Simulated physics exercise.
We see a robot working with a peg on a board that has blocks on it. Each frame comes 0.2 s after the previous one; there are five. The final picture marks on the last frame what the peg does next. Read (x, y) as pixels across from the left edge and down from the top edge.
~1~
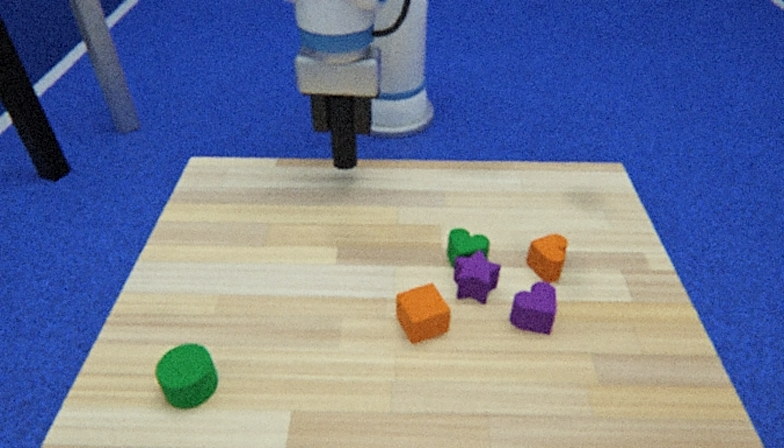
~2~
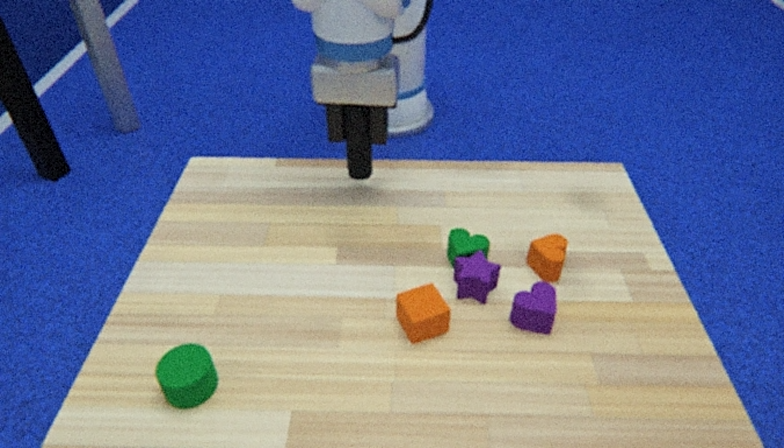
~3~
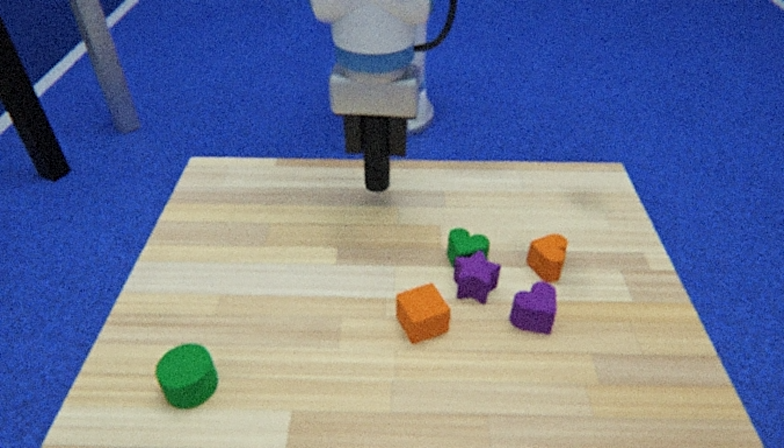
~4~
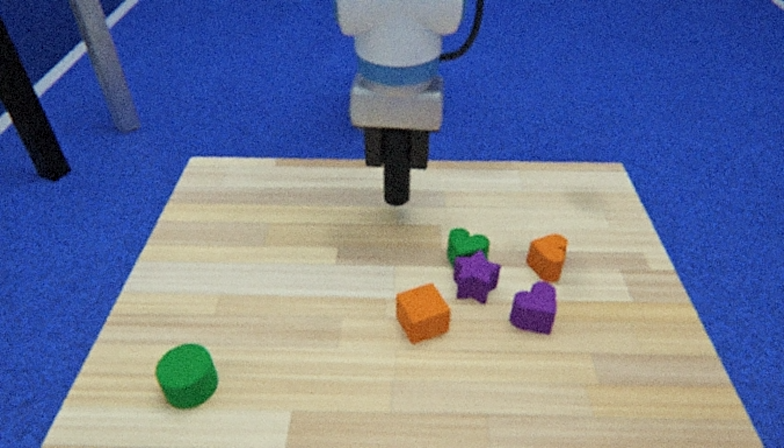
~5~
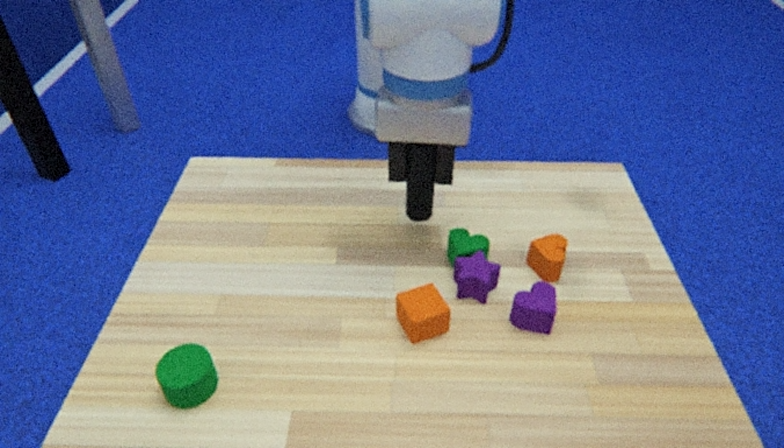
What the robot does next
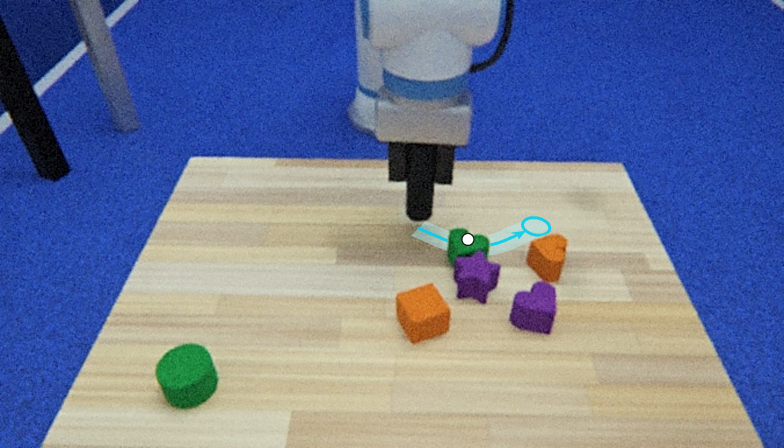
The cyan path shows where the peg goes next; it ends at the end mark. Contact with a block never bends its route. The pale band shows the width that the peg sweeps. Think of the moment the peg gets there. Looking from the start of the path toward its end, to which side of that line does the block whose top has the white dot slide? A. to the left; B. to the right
Correct choice: B.
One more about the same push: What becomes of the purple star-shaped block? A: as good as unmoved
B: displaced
My pick is B.
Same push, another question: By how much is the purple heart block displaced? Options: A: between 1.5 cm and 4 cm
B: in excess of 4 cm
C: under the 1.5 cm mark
The answer is C.
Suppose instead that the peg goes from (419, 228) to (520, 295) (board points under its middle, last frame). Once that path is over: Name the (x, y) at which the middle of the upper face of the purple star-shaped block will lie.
Most likely (508, 297).
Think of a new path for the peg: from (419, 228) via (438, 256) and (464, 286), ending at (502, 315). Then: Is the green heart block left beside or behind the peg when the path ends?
The answer is yes.
Drawn move, from (419, 228) by way of (458, 244) and (502, 242) to (536, 226); the dot is on the green heart block.
On the path given first. One third of the way, peg (461, 230); green heart block (479, 245); purple star-shaped block (481, 271), turned 15° clockwise.
Two thirds of the way, peg (505, 227); green heart block (496, 249), turned 35° clockwise; purple star-shaped block (484, 274), turned 30° clockwise.
At the end, peg (539, 212); green heart block (496, 249), turned 35° clockwise; purple star-shaped block (484, 274), turned 30° clockwise; purple heart block still; orange heart block still.
